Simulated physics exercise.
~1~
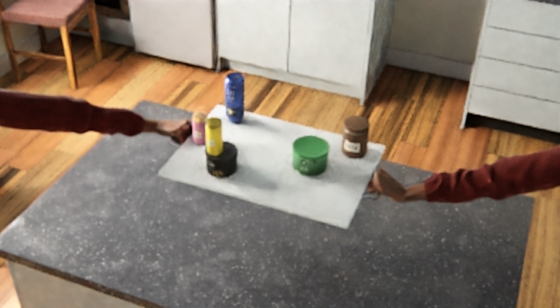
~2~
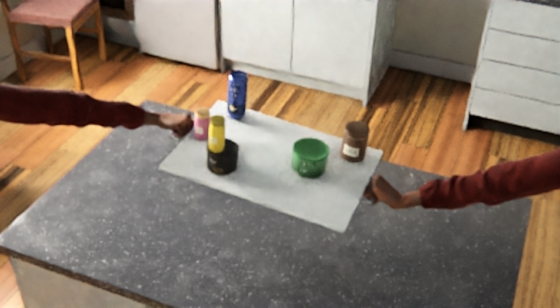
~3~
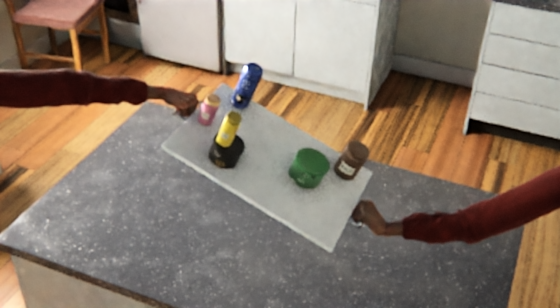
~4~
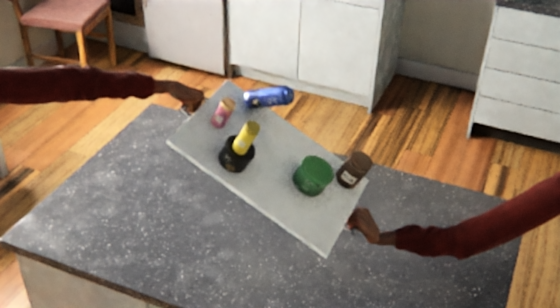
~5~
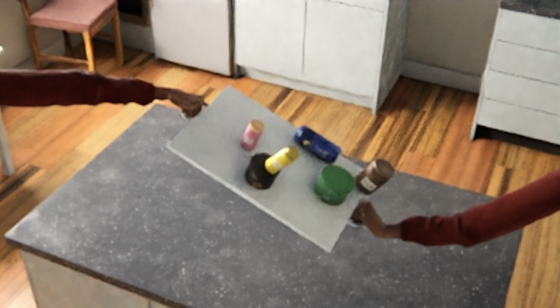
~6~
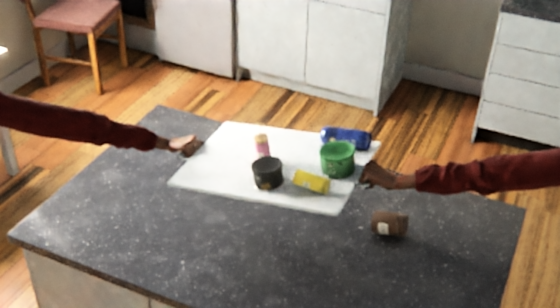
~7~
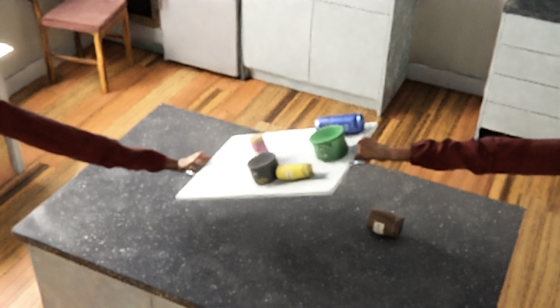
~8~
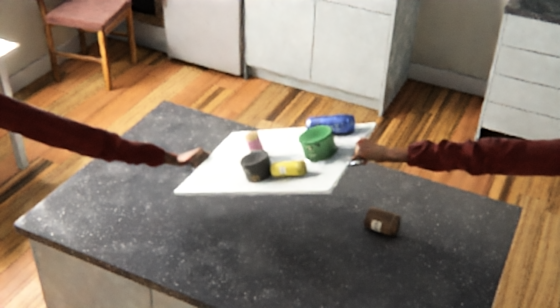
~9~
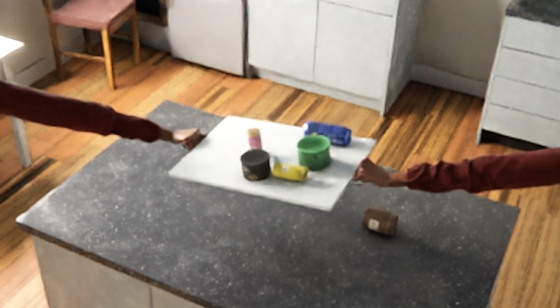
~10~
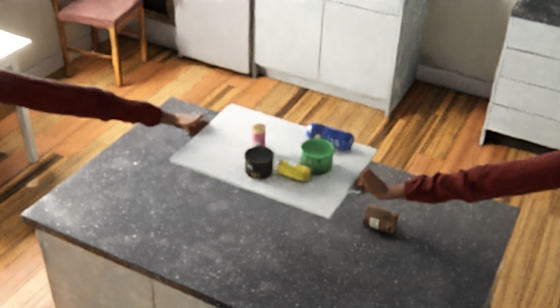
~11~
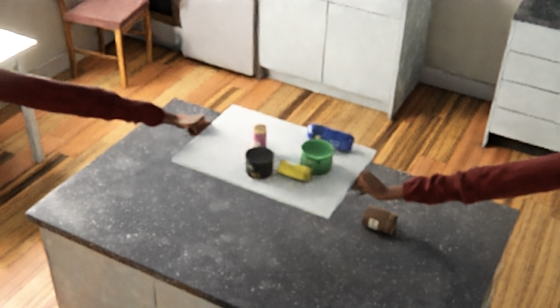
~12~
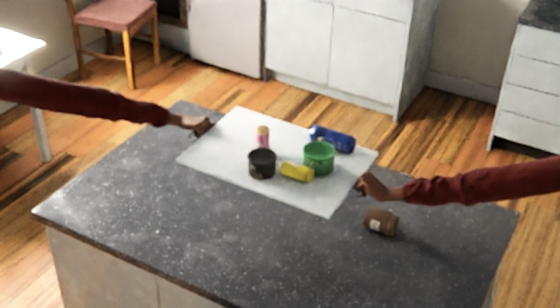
A white rimless tray, held at its ends by two dark-red-sleeved arms, hovers over a speckled grey counter in a wood-floored kitchen, seen from above. On it stand a blue can at the back, a pink shaker and yellow shaker with a black tub at left, and a green tub and brown jar at right. The tray tips down to the right, the blue can topples and slides right, and the yellow shaker falls. The brown jar drops onto the counter. The tray tilts left, nudging things back, then levels, with the pink shaker and both tubs upright, the can and yellow shaker lying down.
